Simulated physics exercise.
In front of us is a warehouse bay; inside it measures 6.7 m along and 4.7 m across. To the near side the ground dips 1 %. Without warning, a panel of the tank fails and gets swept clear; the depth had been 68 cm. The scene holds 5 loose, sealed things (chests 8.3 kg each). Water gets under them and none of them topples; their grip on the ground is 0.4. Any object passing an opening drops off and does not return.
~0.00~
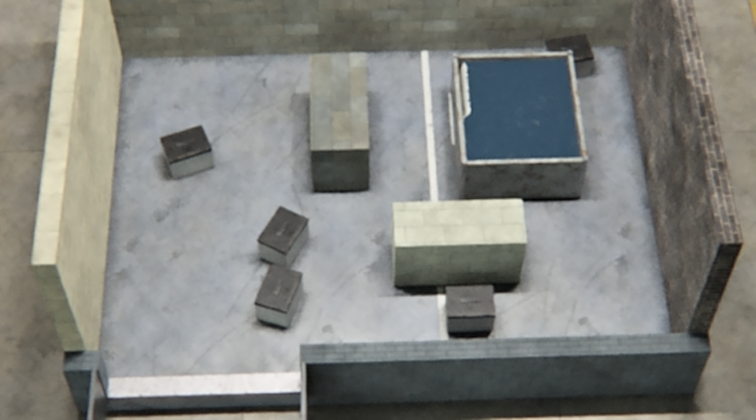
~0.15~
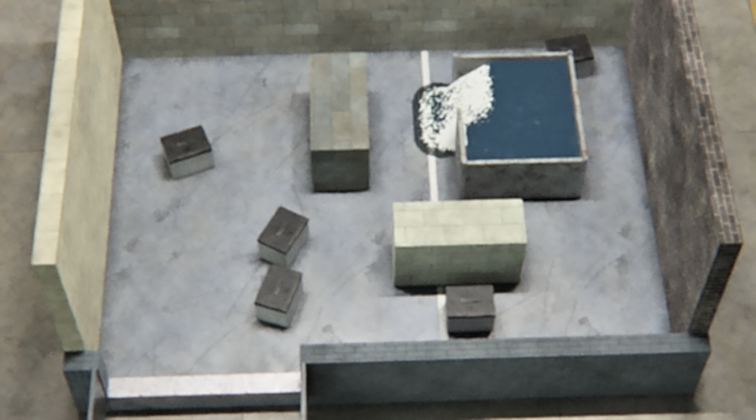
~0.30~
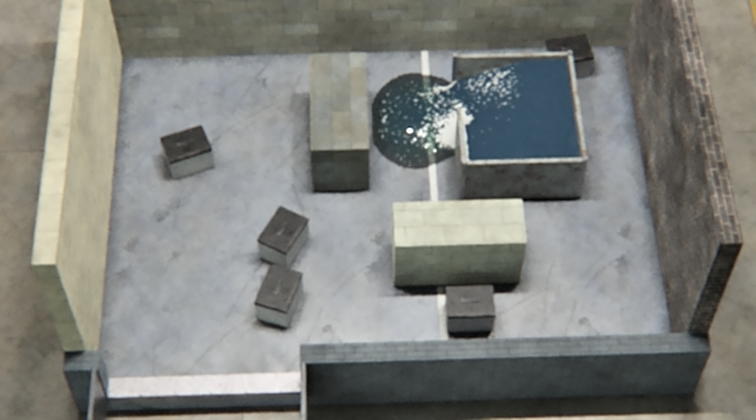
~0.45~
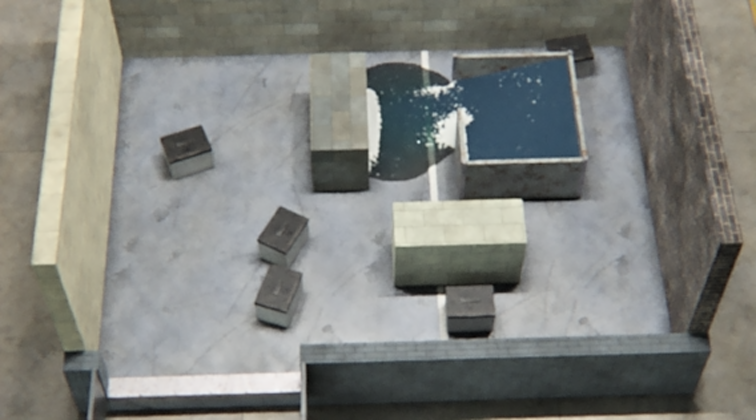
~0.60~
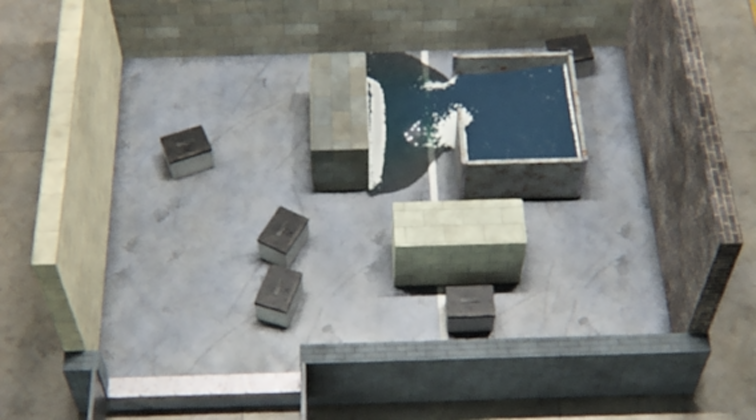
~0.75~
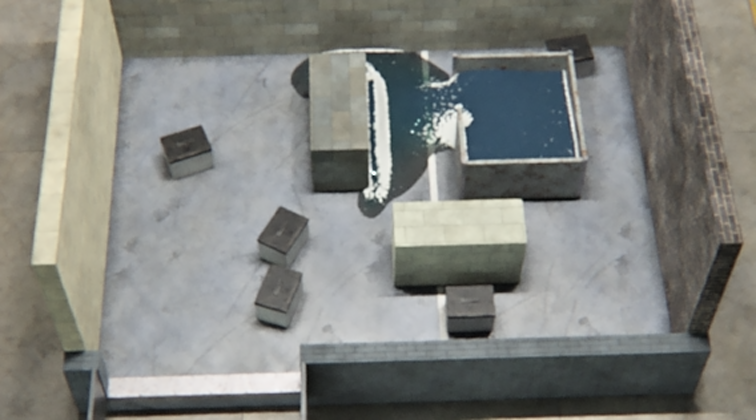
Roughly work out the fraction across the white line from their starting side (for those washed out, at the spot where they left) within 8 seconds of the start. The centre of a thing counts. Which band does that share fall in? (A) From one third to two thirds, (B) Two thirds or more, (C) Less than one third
Option C: Less than one third.
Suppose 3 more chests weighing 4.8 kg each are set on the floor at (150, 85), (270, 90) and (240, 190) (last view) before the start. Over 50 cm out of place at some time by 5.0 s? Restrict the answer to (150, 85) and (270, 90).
In order: Greater and greater.
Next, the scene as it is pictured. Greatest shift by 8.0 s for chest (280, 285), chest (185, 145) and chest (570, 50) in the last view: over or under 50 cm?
In sequence: Exceeds it / exceeds it / exceeds it.
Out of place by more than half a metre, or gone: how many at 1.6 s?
I make it 0 by then.
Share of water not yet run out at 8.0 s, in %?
Still held: Near 80 %.
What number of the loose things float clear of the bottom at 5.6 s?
It comes to 3.
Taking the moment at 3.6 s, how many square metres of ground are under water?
Around 24 m2 of it.
After 1.6 s 0 of 5 are over the mark; 0 afloat.
After 3.6 s 0 of 5 are over the mark; 1 afloat.
After 5.6 s 0 of 5 are over the mark; 3 afloat.
After 8.0 s 0 of 5 are over the mark; 3 afloat.
